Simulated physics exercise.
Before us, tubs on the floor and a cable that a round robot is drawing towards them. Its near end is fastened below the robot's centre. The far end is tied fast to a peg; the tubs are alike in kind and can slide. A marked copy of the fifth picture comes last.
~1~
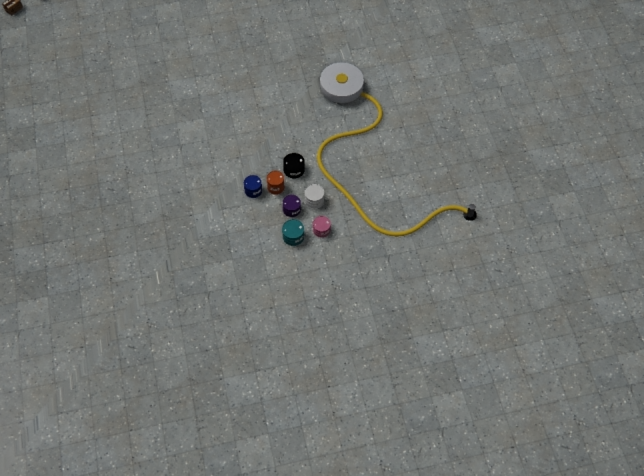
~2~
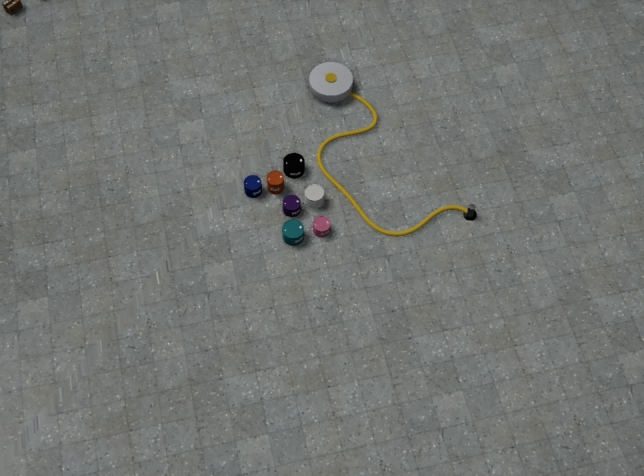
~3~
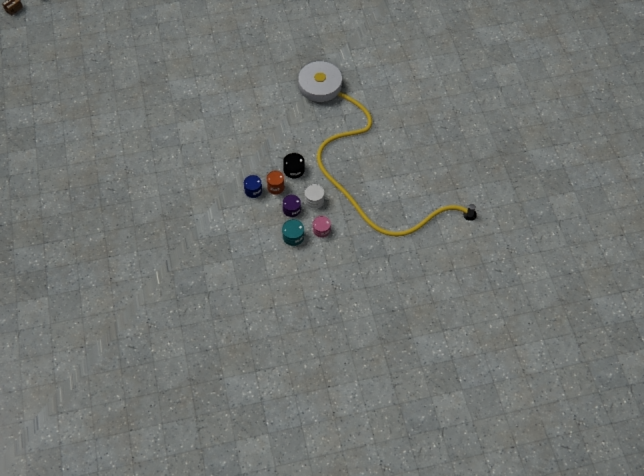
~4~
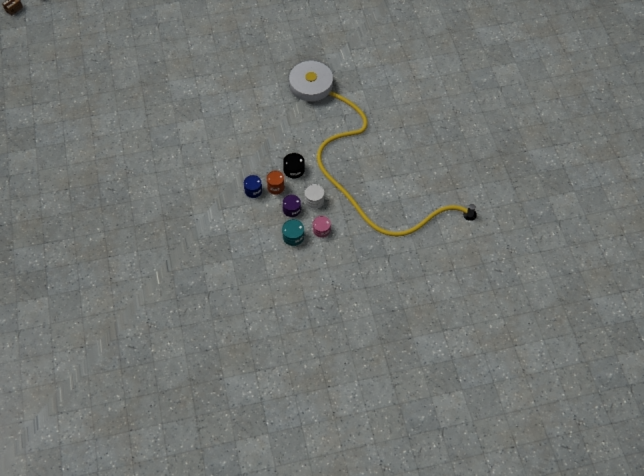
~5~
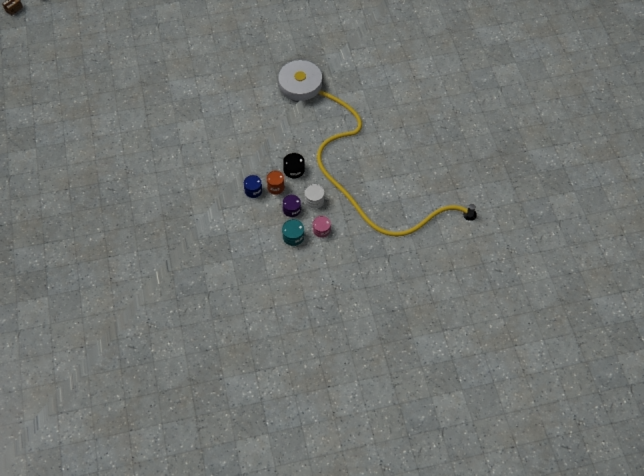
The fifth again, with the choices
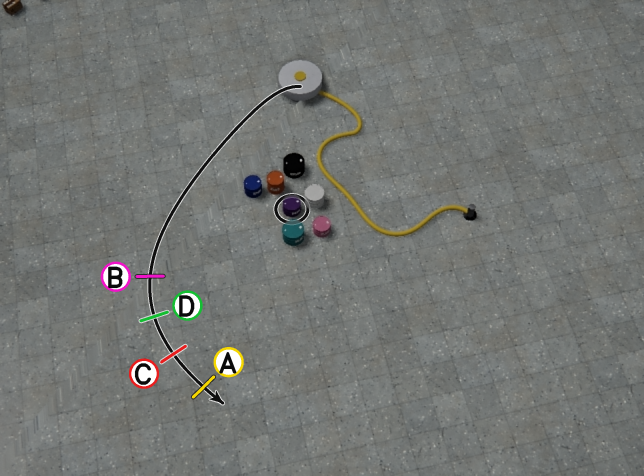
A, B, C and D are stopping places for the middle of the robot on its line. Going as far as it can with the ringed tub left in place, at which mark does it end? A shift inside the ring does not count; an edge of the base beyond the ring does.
B.
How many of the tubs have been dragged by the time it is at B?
Two.
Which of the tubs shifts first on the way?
Black.
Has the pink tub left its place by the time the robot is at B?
By then, no.
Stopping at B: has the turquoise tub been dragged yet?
No.
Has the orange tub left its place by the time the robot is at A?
Yes.
On the marked copy, A at (204, 387); B at (150, 276); C at (173, 354); D at (154, 317); the ring at (292, 209); the route from (300, 86) via (169, 218) to (223, 403).
Taking B. A third of the way, robot (231, 129); purple tub (292, 206).
Two thirds of the way, robot (177, 198); purple tub (292, 206).
When it is over, robot (149, 272); purple tub (292, 206); black tub (295, 184); blue tub (257, 194); the purple tub is still in its ring.
As for the rest, A drags the ringed tub to (309, 245); C drags the ringed tub to (300, 236); D drags the ringed tub to (291, 220).
